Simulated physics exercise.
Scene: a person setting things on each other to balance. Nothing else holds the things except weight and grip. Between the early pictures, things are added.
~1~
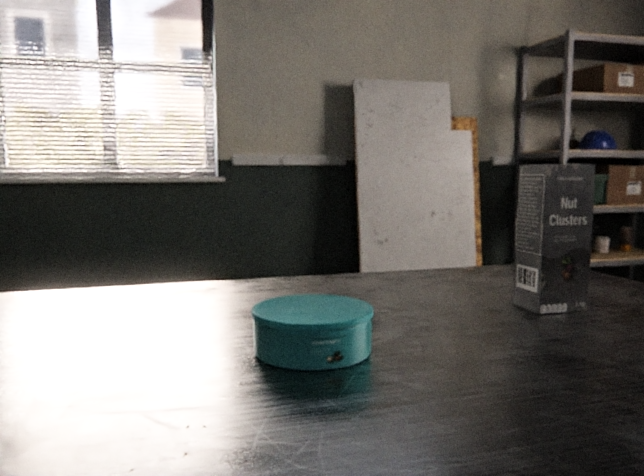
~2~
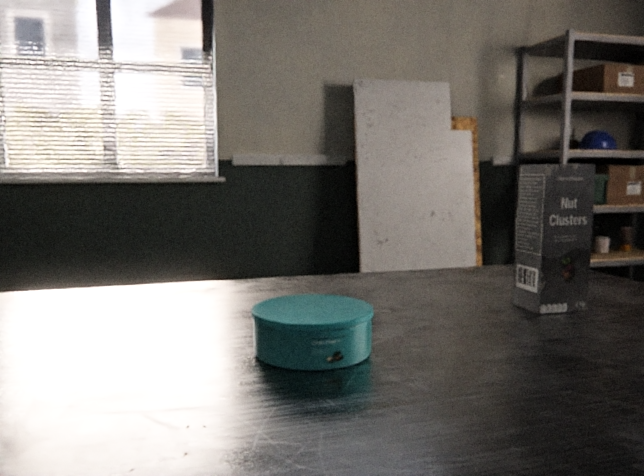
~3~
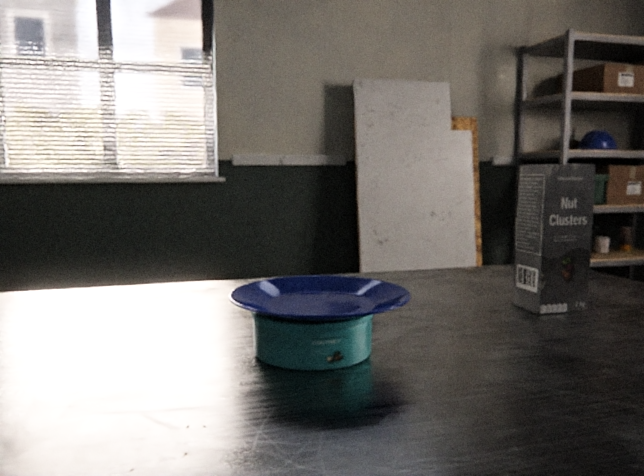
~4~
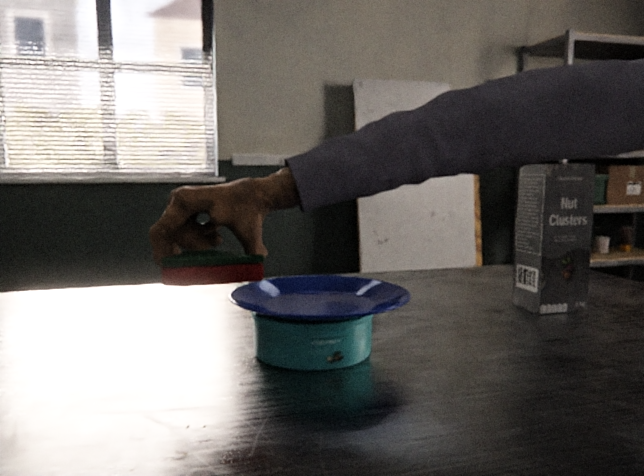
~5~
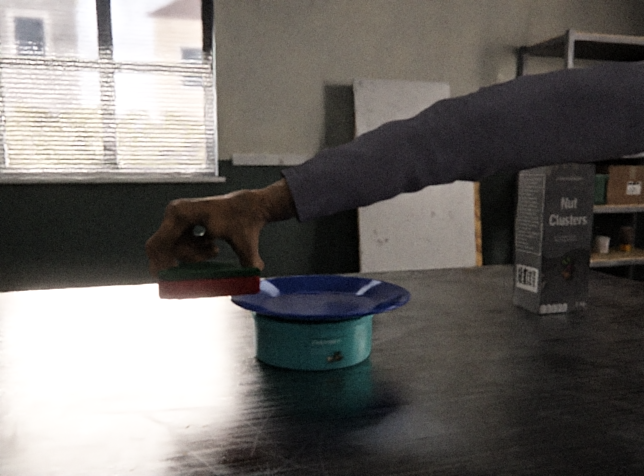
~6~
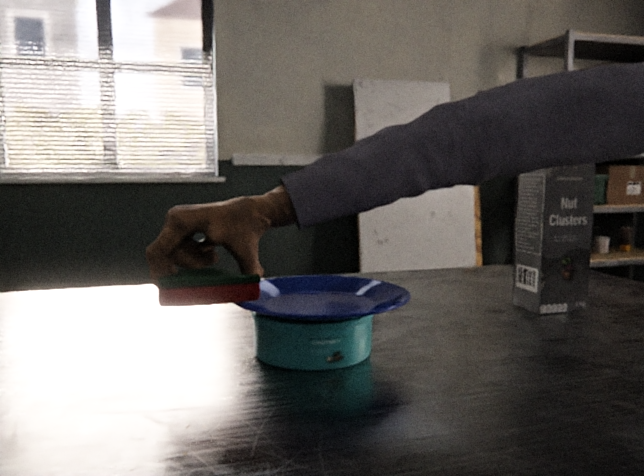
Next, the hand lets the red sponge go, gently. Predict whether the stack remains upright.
It doesn't stay upright.
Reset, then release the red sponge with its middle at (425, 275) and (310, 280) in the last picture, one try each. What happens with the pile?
Case A: It comes down; case B: It does not fall.
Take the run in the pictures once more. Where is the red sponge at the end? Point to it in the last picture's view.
Near (204, 315).
Then, 0.20 s on from there, red sponge turned 37° from how it was put near (203, 303).
Then, 0.30 s on from there, red sponge turned 59° from how it was put near (203, 311).
In the end, fallen, red sponge; the other 3 unmoved. At the end, from the last picture's camera, red sponge near (204, 315). The pile comes apart.
